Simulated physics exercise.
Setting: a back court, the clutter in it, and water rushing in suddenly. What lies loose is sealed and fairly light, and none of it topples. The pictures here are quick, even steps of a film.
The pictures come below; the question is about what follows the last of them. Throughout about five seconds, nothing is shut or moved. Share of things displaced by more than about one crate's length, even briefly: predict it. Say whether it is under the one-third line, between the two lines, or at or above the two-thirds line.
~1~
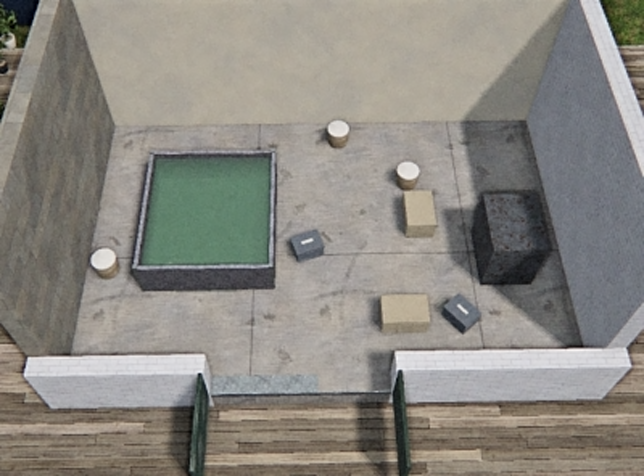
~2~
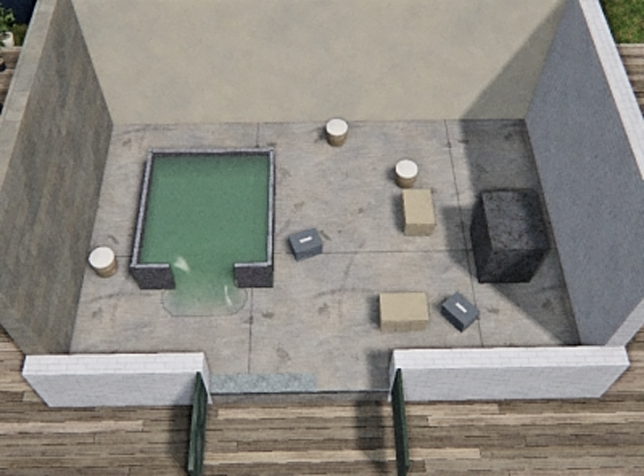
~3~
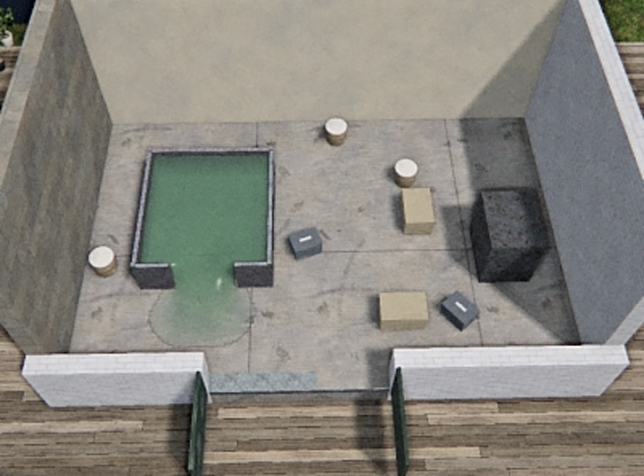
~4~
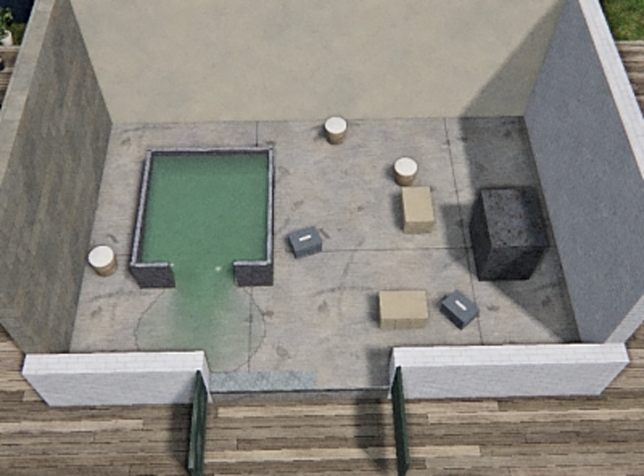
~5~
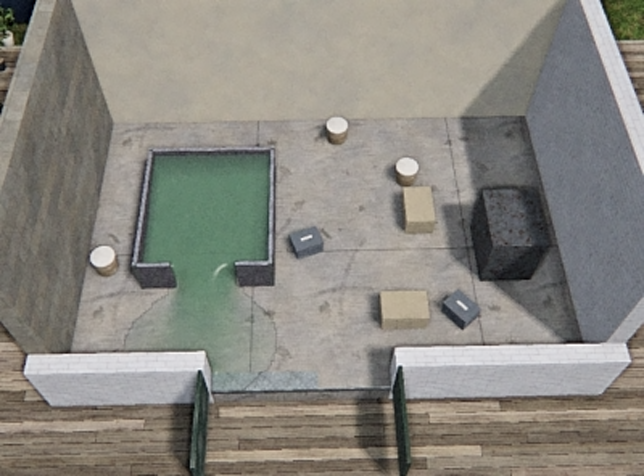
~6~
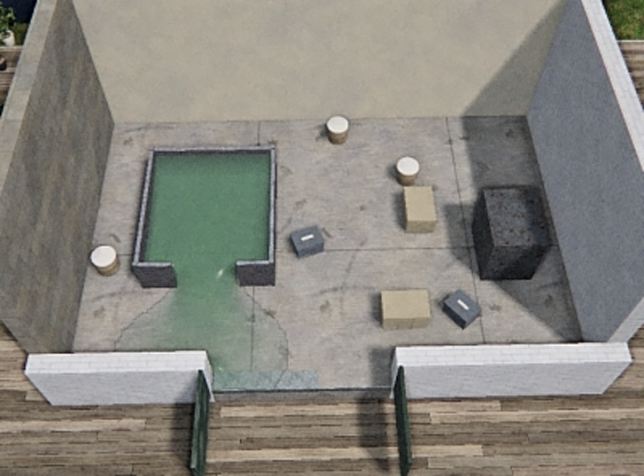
It is under the one-third line.
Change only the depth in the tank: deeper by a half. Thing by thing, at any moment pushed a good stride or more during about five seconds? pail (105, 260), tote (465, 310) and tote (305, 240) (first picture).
Per item, in order: Cleared the mark; missed the mark; missed the mark.
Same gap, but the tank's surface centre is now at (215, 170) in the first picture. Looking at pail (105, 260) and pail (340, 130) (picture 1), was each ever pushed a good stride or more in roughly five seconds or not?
Findings in sequence - reached that distance; stopped sooner.
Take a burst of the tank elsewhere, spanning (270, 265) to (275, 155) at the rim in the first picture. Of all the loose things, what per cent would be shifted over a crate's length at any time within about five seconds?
Near 90 in a hundred.
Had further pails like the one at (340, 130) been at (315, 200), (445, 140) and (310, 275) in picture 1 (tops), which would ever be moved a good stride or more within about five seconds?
In sequence: Doesn't go far, doesn't go far, doesn't go far.
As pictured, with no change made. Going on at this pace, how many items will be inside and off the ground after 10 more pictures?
The total here is 0.
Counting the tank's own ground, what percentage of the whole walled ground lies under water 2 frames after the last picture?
Estimate: 20 %.
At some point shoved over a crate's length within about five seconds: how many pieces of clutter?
Total: 1.
A moment on, 0 of 8 are well off their spots; 0 afloat.
Next, 0 of 8 are well off their spots; 0 afloat.
Later, 1 of 8 are well off their spots; 1 afloat.
In the end, 1 of 8 are well off their spots, and 1 have been at some point; 1 afloat.
